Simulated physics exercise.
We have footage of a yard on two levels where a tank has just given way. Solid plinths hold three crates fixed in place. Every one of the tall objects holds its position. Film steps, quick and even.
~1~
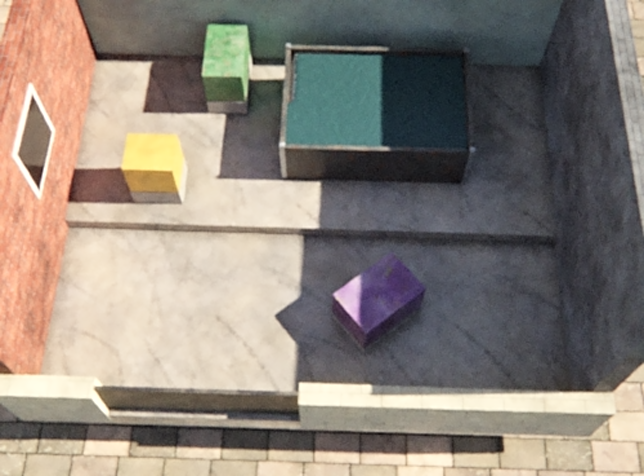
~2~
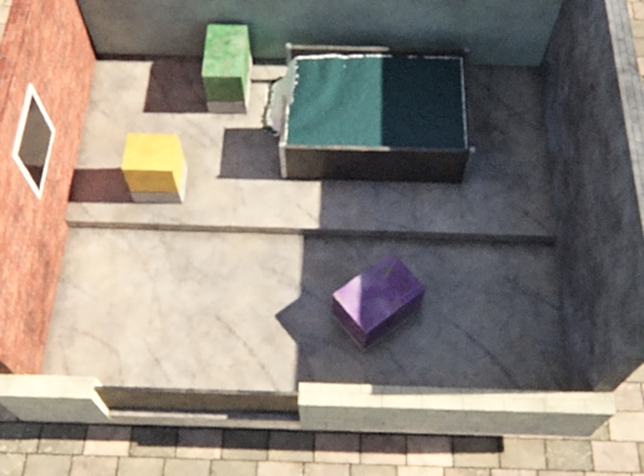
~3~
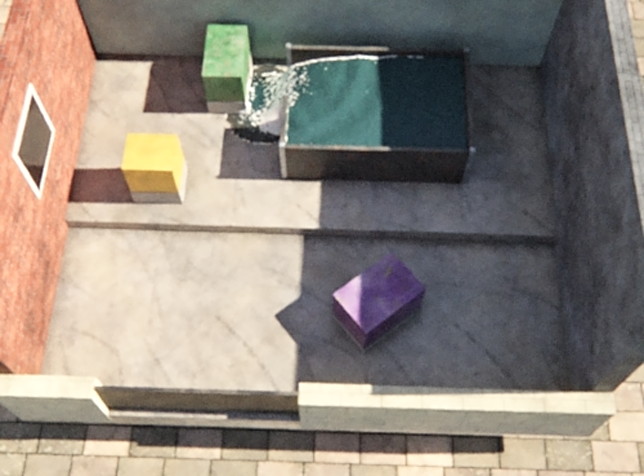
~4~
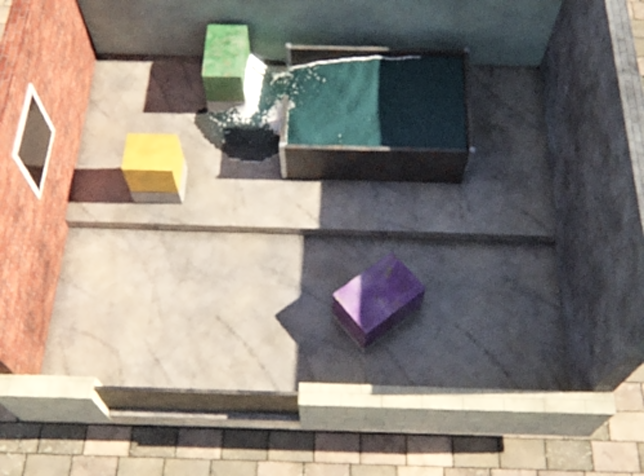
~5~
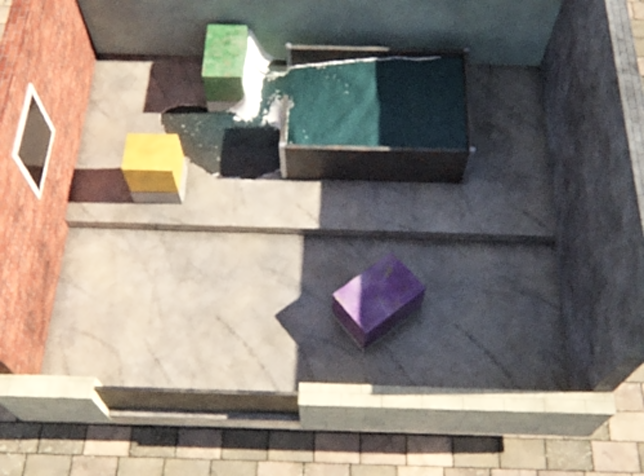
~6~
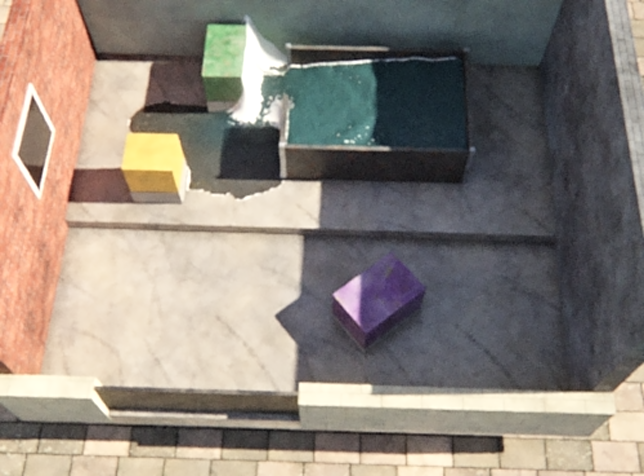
Dark green water pours from the left end of a tank, splashing against a green block and spreading toward a yellow one.
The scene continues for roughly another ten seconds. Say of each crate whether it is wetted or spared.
At the end, the yellow crate will not be reached, the purple crate will be reached, the green crate will be reached.
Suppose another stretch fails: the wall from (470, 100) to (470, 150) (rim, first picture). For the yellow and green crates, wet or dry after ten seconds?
The yellow one is not reached; the green one is not reached.
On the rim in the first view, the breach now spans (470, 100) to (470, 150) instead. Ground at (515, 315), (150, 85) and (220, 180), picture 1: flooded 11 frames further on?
In that order: Flooded, no water, no water.
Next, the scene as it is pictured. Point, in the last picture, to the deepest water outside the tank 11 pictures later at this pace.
It will be deepest around (255, 98).
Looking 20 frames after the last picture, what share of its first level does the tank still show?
It works out to roughly 50 percent.
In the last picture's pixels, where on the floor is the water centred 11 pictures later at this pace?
Centre: Close to (326, 134).
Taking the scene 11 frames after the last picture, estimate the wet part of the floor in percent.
Close to 45 percent, by my reckoning.
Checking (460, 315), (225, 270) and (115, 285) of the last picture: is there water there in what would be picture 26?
Status per point, in sequence: Unwetted, then waterlogged, then waterlogged.
A moment on, water covers 20 % of the floor; the yellow crate water round its plinth, the purple crate not reached, the green crate water round its plinth.
Next, water covers 45 % of the floor; the yellow crate water round its plinth, the purple crate not reached, the green crate water round its plinth.
Then, water covers 70 % of the floor; the yellow crate water round its plinth, the purple crate water round its plinth, the green crate water round its plinth.
Later, water covers 90 % of the floor; the yellow crate water round its plinth, the purple crate water round its plinth, the green crate water round its plinth.
In the end, water covers 90 % of the floor; the yellow crate stayed above the water, the purple crate was topped, the green crate was topped.
